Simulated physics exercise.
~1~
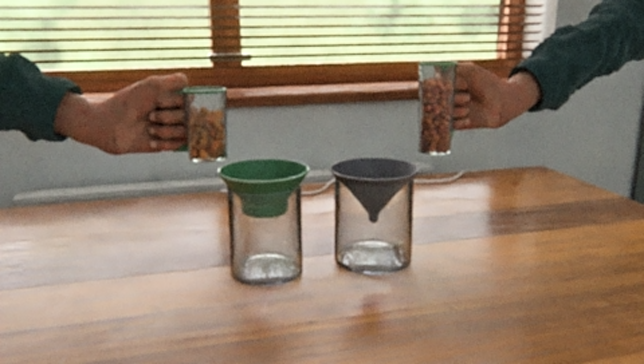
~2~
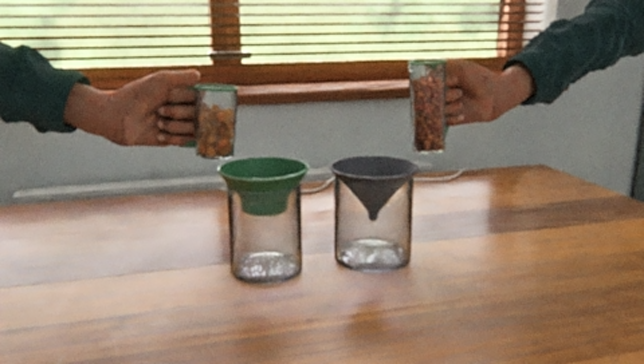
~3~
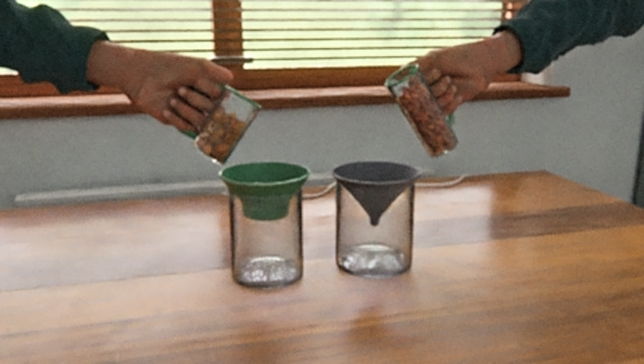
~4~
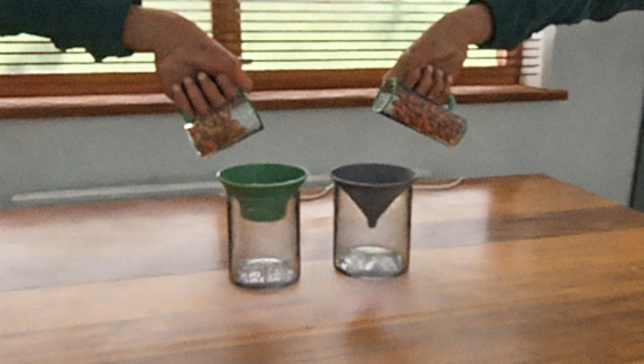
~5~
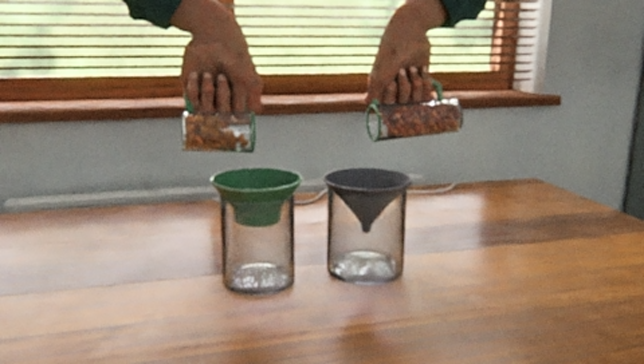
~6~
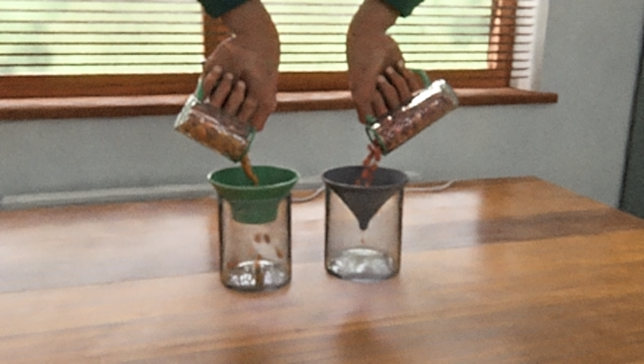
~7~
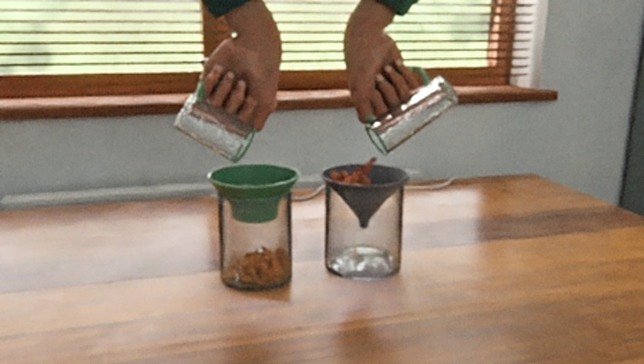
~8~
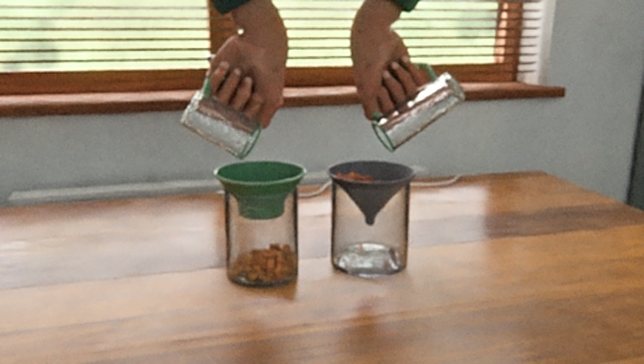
Two hands in dark green sleeves hold small clear cups of dry, loose pieces, orange-brown on the left and redder on the right, above two funnels set in glass jars. The view faces a wooden table before a window with blinds, swaying slightly. The left funnel is green and the right one is dark grey. The hands move inward and tip the cups until the pieces pour out. The left load drops through the green funnel and piles in its jar. The right load stays almost entirely stuck in the grey funnel, leaving its jar looking nearly empty.
